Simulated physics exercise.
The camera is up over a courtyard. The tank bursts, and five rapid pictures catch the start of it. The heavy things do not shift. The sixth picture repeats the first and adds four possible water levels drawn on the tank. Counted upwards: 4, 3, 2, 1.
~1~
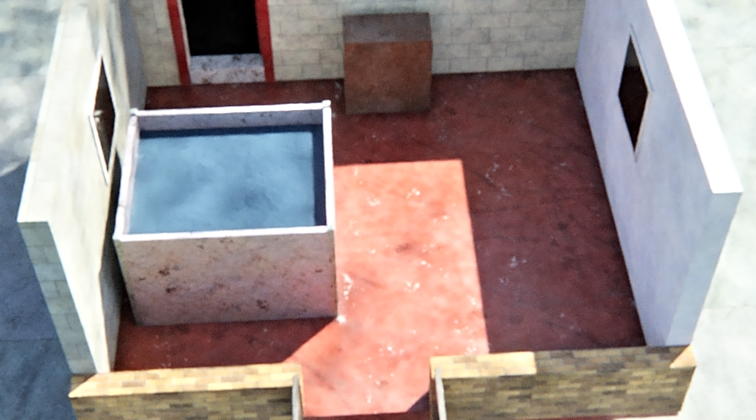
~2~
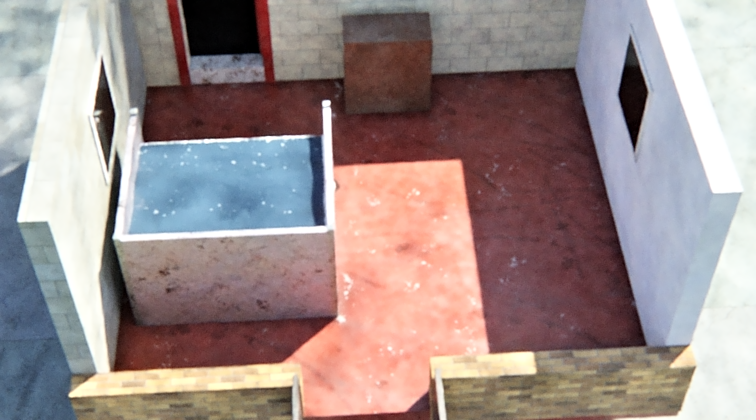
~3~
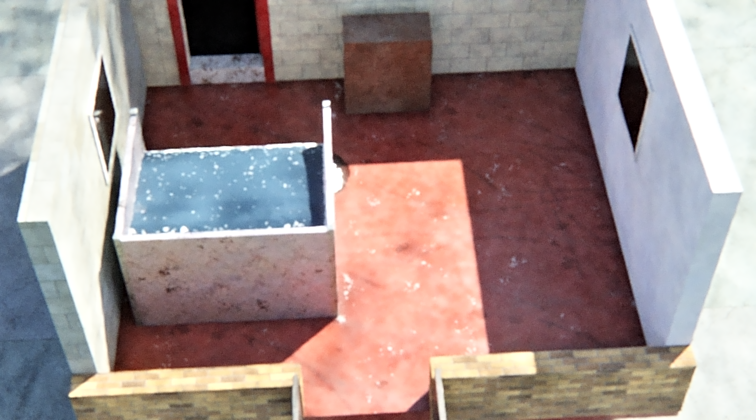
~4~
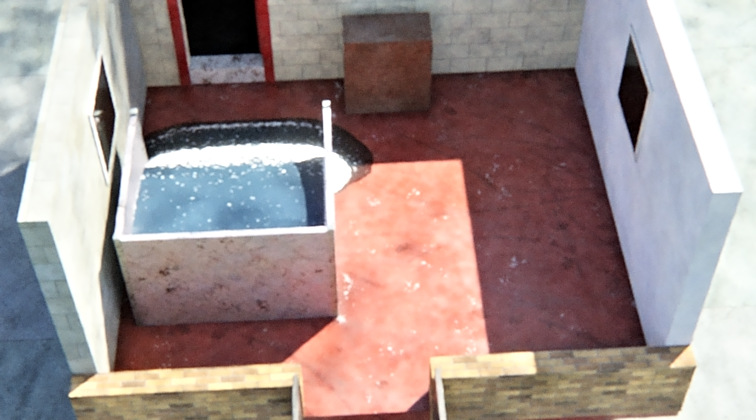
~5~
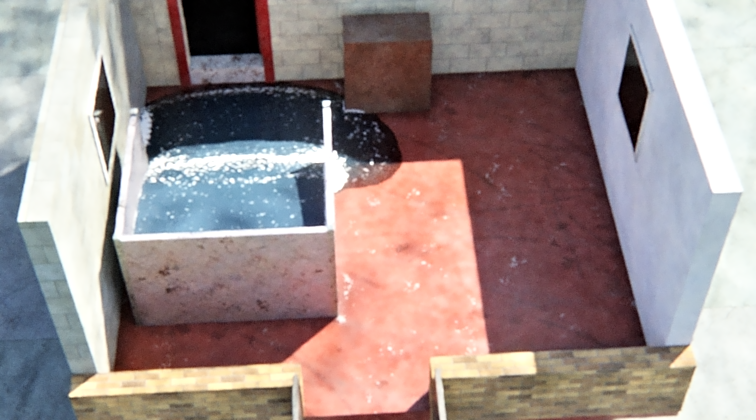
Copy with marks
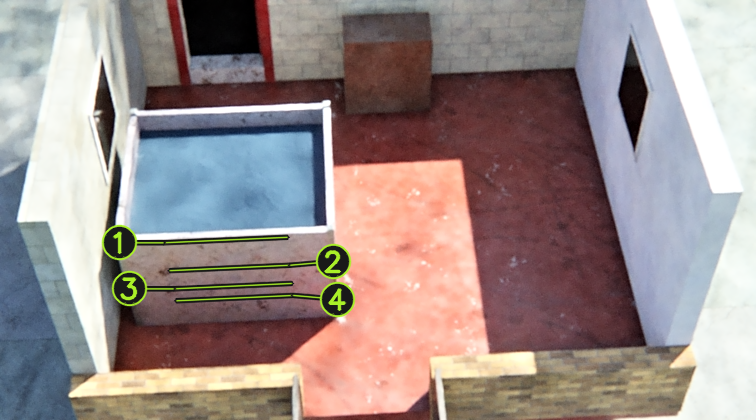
A roofless courtyard with pale walls and a red floor is seen from above by a still camera. A stone tank of blue water stands at the left, with a red-framed doorway and a brown block behind it and a gap in the low brick wall in front. The tank's back side drops away, and the water pours out behind it, spreading dark and foamy towards the back wall and rightward past the block's foot.
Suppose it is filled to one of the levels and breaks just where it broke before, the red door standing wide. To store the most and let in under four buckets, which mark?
Mark 4 just does it.
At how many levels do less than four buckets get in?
One.
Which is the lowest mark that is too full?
That is mark 3.
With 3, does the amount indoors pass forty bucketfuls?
No, it does not.
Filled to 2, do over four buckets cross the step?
Yes.
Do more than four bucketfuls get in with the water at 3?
Yes.
On the marked copy, 1 at (225, 240); 2 at (230, 267); 3 at (232, 286); 4 at (234, 298); from the bottom up 4, 3, 2, 1.
With 1, dozens of bucketfuls pour in.
With 2, dozens of bucketfuls pour in.
With 3, about 12 bucketfuls get in.
With 4, a bucket or two gets in.
